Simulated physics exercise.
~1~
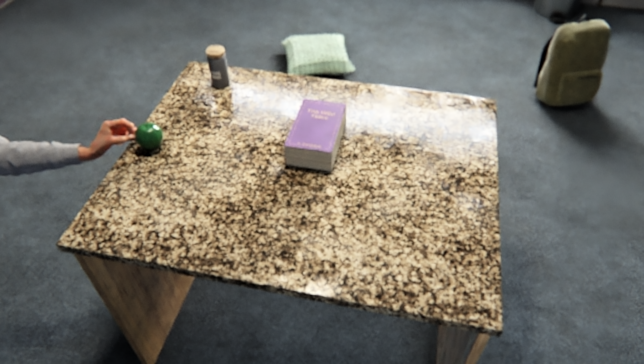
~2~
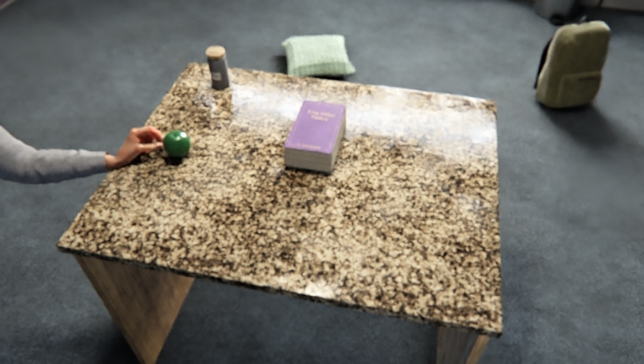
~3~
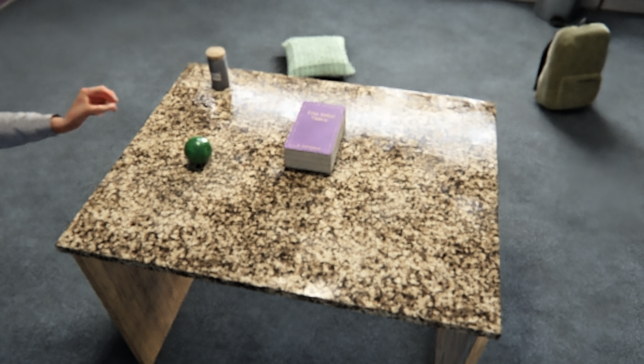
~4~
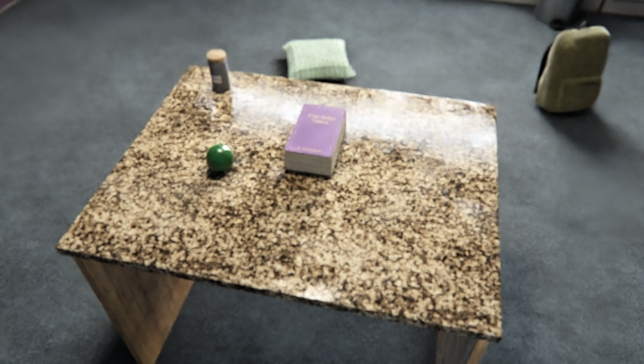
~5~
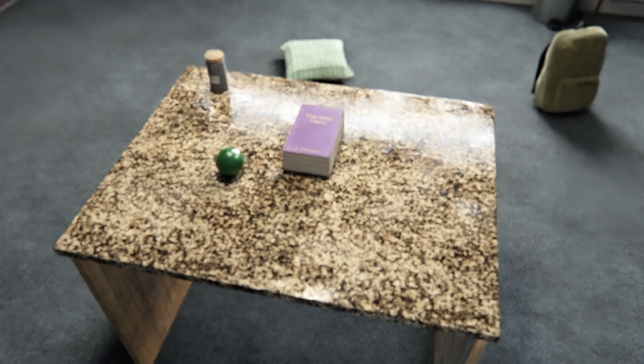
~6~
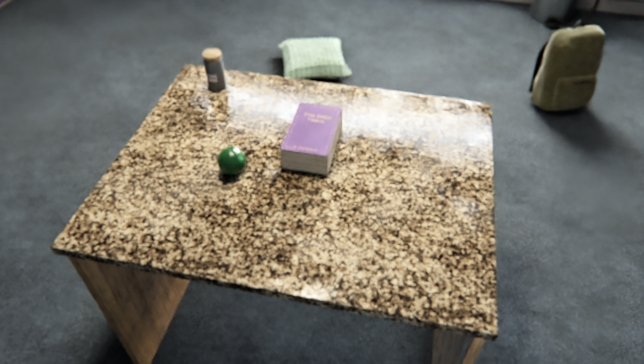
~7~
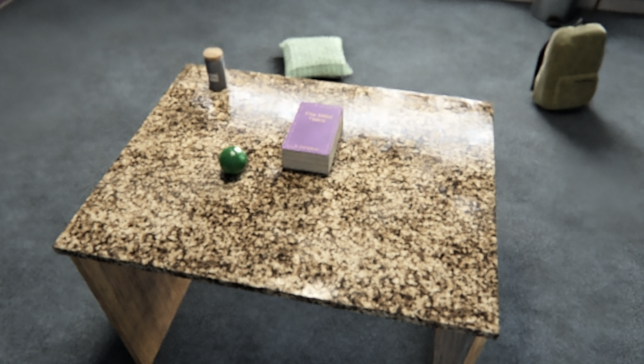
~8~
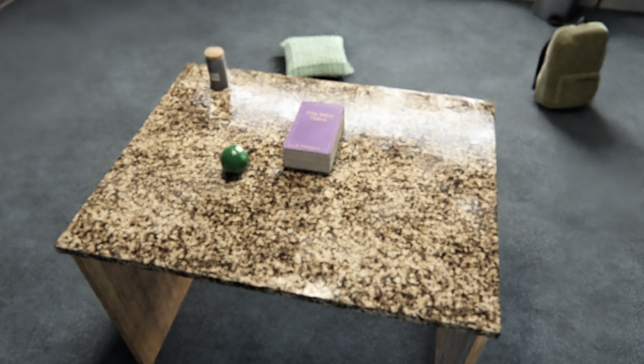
On a speckled table top, a hand pushed a green apple to the right, then let go and drew back. The apple rolled on a little toward a purple book and came to rest still on the table, while the book and a grey jar stayed put.
